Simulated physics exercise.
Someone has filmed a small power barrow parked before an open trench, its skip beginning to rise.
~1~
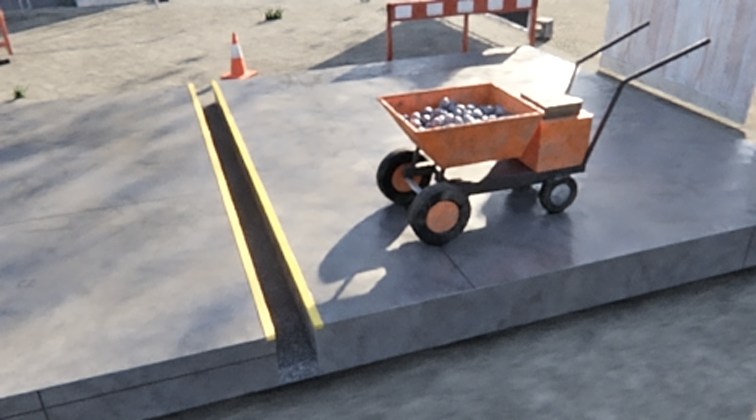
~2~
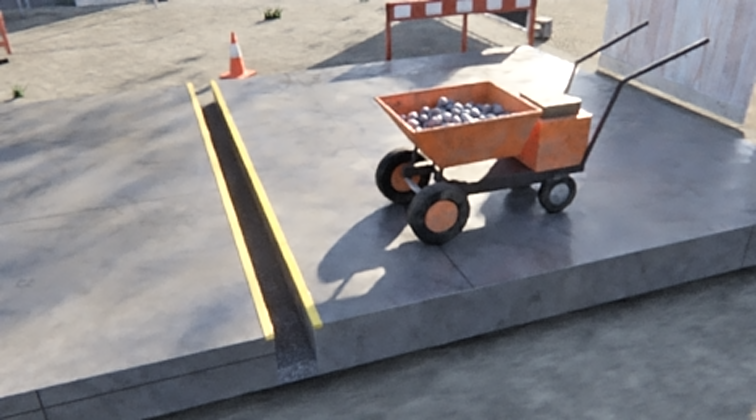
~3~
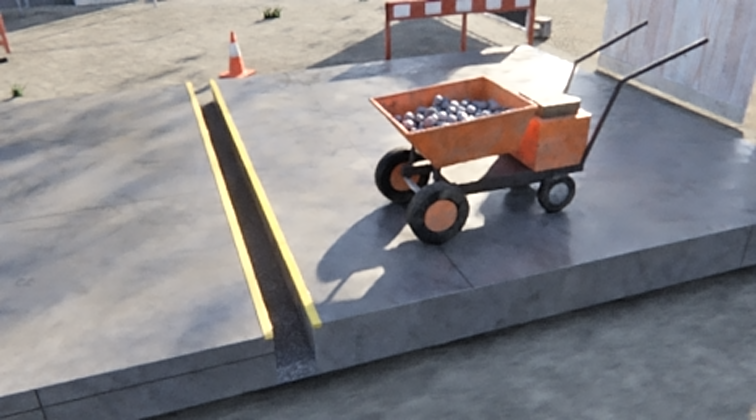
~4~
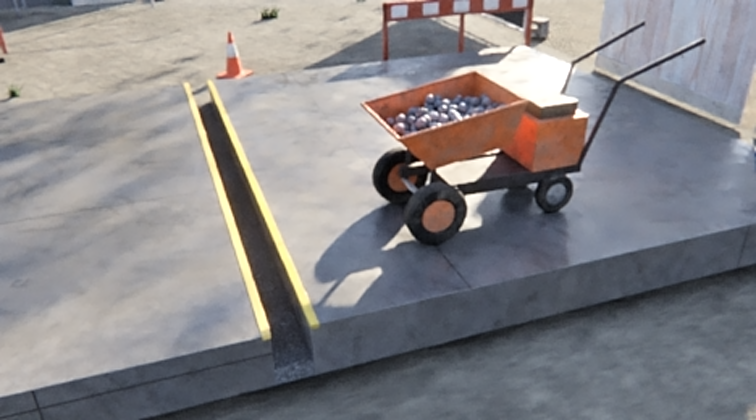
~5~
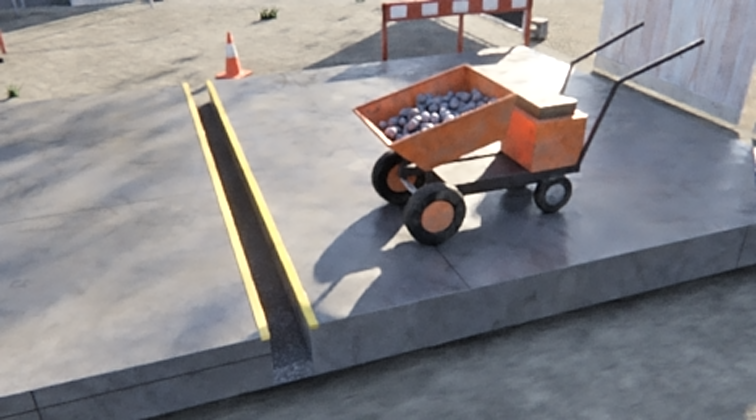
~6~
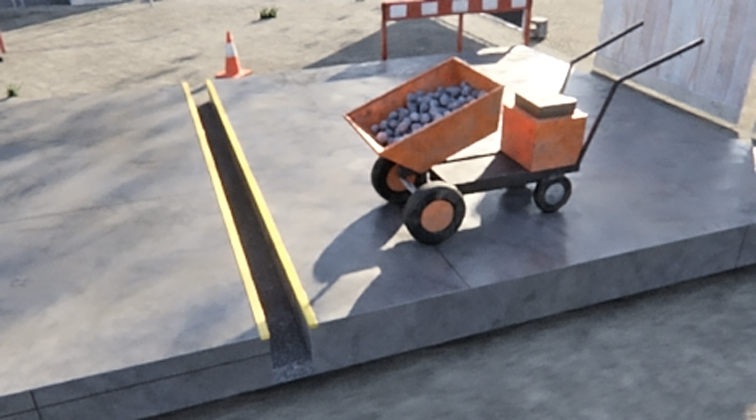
Orange skip of a parked power barrow tilting gradually forward to the left, raising its rear, with round cobbles still inside.
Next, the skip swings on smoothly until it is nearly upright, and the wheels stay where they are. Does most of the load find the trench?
The trench takes under half.
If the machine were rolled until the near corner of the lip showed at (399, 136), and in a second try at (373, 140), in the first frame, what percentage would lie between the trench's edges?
Roughly 40 per cent, and 80 per cent.
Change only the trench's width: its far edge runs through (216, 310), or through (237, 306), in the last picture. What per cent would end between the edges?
First some 20, then 20 per cent.
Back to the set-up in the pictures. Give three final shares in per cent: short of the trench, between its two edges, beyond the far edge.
Short near 50; between near 20; beyond near 0.
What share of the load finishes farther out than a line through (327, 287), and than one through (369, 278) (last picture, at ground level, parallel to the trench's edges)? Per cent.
First some 40, then 70 per cent.
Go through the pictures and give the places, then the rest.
The first picture shows lip of the skip near (416, 133), level; top of the load near (467, 120), round cobbles; first edge of the trench near (305, 293); far edge near (260, 302), the trench under half as wide as the skip, and about as deep as wide.
The second picture shows lip of the skip near (414, 133), tipped barely; top of the load near (465, 119).
The third picture shows lip of the skip near (408, 135), tipped barely; top of the load near (461, 117).
The fourth picture shows lip of the skip near (399, 140), tipped a little; top of the load near (470, 115).
The fifth picture shows lip of the skip near (389, 146), tipped a little; top of the load near (463, 107).
The sixth picture shows lip of the skip near (379, 154), tipped clearly; top of the load near (463, 103); first edge of the trench near (300, 292); far edge near (254, 302).
Shortly afterwards, skip tipped steeply; the whole lot in the skip.
Next, skip tipped right over; the bulk in the skip; near a quarter short of the trench; only a few falling.
Some moments later, skip tipped right over; near a quarter in the skip; near half short of the trench; near a quarter in or heaped over the trench; only a few beyond it.
In the end, skip tipped right over; near a quarter in the skip; near half short of the trench; near a quarter in or heaped over the trench; only a few beyond it.
